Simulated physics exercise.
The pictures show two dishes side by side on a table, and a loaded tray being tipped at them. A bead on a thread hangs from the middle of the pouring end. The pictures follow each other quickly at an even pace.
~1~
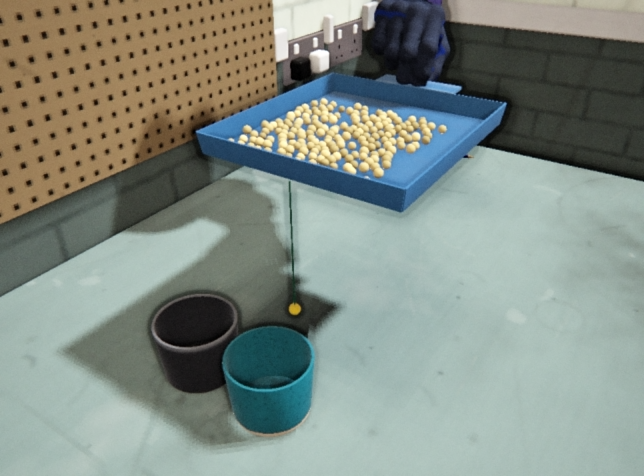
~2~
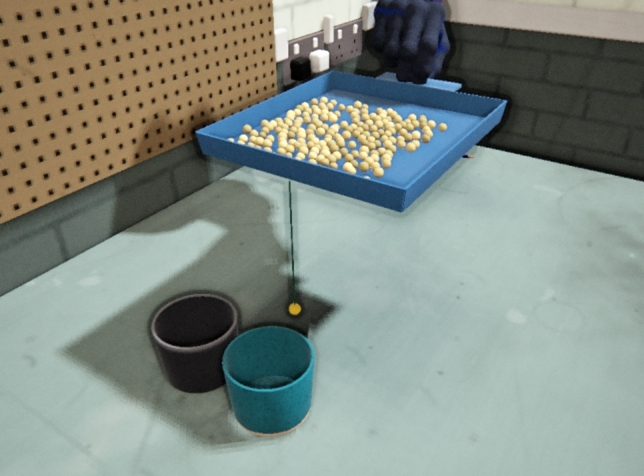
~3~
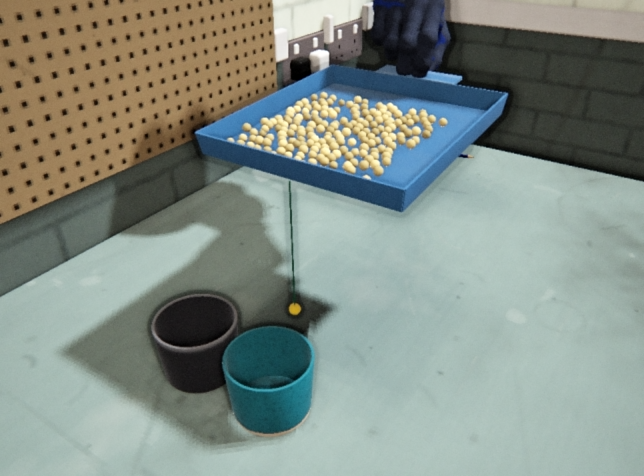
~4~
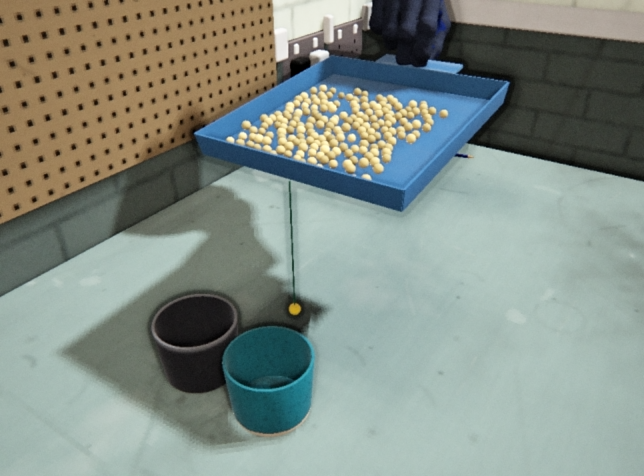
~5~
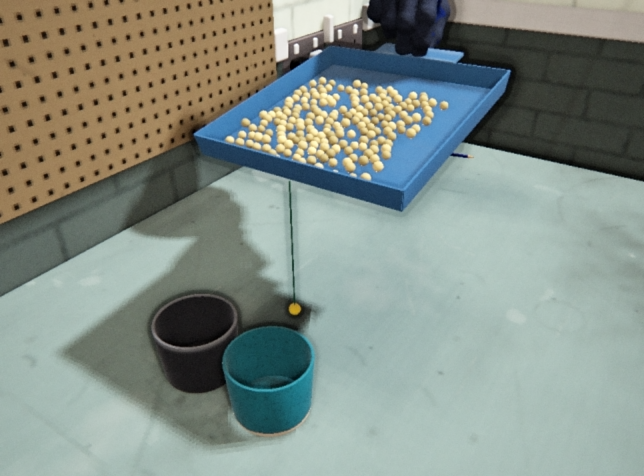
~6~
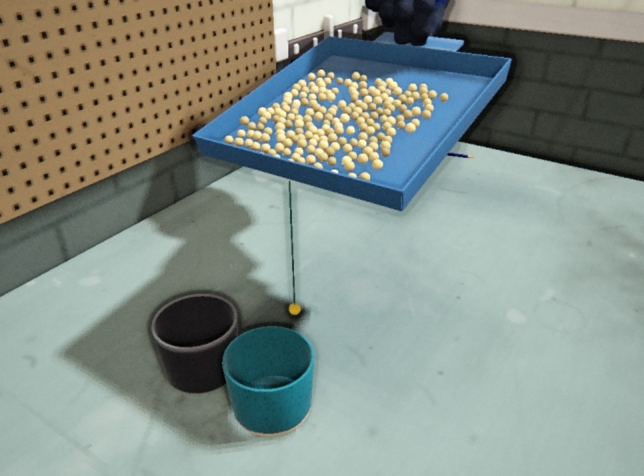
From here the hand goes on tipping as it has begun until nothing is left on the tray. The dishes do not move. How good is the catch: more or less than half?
Together they catch over half.
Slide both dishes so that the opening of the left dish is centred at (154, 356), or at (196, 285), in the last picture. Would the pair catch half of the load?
In turn: Less than half; under half.
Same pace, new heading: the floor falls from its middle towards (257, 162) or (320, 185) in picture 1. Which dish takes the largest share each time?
First the dish on the left, then the right dish.
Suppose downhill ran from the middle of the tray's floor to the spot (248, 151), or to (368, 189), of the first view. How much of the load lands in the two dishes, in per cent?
Near 10 % and 0 %.
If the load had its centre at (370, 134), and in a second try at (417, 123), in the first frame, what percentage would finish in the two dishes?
First some 60, then 50 per cent.
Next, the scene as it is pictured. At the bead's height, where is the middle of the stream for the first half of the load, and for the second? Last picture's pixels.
At about (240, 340), then at (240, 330).
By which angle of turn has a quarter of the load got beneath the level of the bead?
Near 105 degrees.
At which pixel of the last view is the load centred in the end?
Around (251, 400).
Soon, tray tipped steeply; all on the tray.
A while on, tray tipped right over; nearly all on the tray; a stray few in the air.
Towards the end, tray tipped past a quarter turn; about a third in the right dish; about a quarter in the left dish; about a third outside both.
Finally, tray tipped past a quarter turn; about a third in the right dish; about a quarter in the left dish; about a third outside both.
